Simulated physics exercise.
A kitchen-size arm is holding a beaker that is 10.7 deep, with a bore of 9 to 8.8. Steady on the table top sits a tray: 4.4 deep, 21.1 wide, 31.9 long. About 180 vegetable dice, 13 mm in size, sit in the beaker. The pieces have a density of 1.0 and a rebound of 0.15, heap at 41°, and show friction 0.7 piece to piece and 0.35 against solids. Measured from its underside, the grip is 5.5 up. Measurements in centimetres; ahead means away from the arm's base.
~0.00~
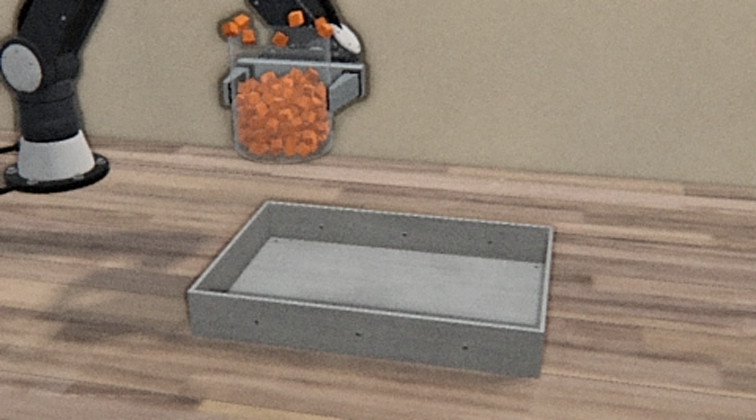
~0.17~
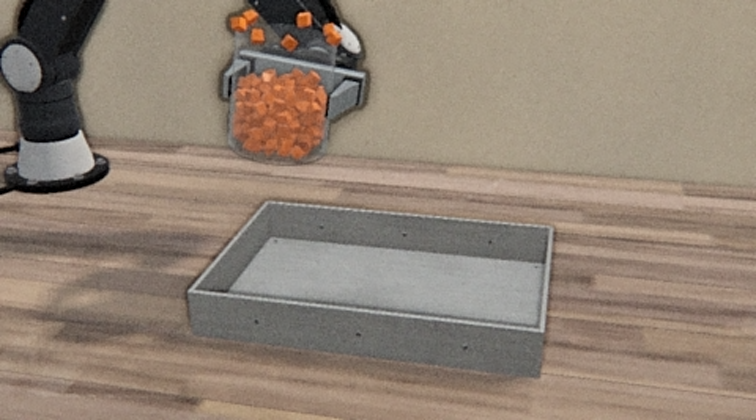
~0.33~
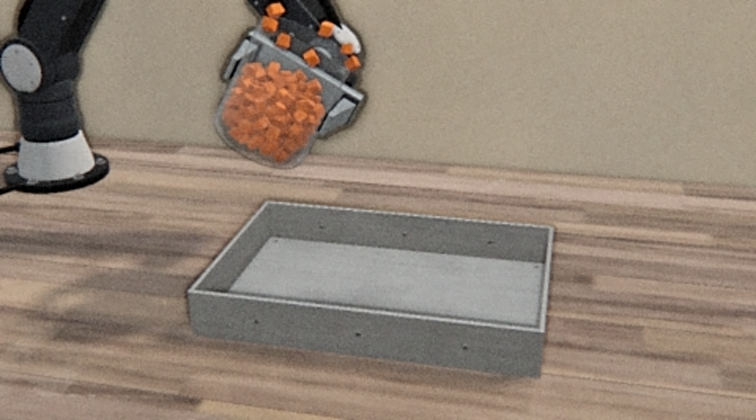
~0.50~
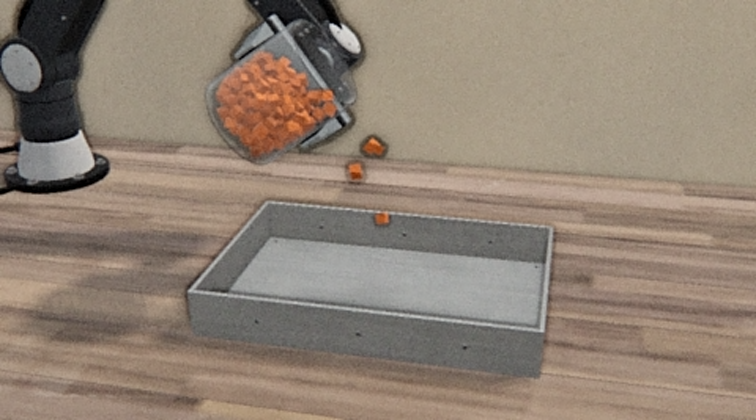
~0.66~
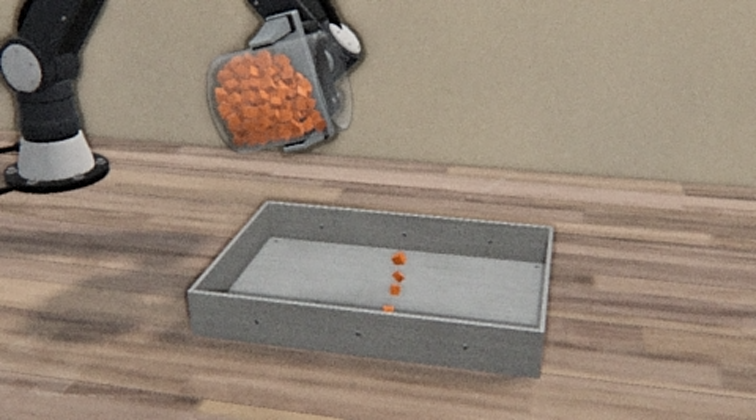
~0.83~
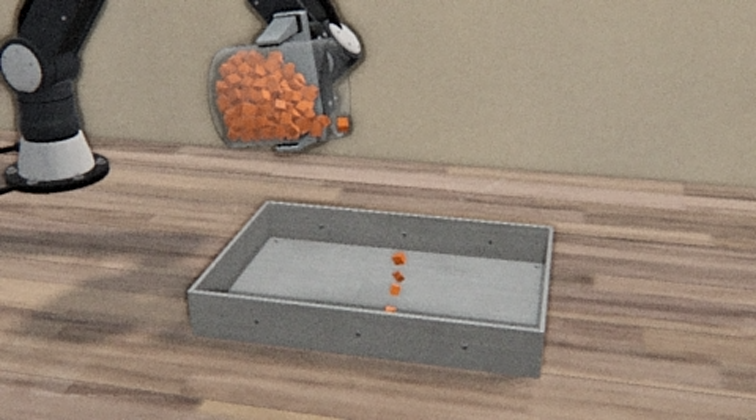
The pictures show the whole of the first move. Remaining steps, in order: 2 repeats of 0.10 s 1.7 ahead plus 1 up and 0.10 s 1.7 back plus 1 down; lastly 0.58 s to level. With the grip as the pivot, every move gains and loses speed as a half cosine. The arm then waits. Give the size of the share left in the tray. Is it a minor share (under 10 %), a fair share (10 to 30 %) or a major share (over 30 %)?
It is a fair share.
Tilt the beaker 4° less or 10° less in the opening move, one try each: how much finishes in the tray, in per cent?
I'd expect close to 15 and then 5 per cent.
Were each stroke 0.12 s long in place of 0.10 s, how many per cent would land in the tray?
Roughly 10 in a hundred.
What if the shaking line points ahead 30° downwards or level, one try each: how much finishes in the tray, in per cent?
Result: Approx. 5 % and 15 %, one try each.
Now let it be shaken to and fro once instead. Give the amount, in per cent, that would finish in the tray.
Estimate: Around 5 %.
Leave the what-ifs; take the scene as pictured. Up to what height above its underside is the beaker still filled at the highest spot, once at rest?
I'd say near 8.5 cm from the bottom.
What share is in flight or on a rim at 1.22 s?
6 per cent.
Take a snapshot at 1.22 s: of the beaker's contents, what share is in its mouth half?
I'd guess about 55 percent of it.
By 1.22 s, tilted 82° forward, highest piece 23 above the table; 160 in the beaker, 10 in the tray, 10 in flight or on a rim.
By 1.61 s, tilted 21° forward, highest piece 25 above the table; 151 in the beaker, 28 in the tray, 1 in flight or on a rim.
By 2.01 s, level, highest piece 24 above the table; 151 in the beaker, 29 in the tray.
By 3.06 s, level, highest piece 24 above the table; 151 in the beaker, 29 in the tray.
Final count, 151 in the beaker, 29 in the tray. That is 16 % in the tray.
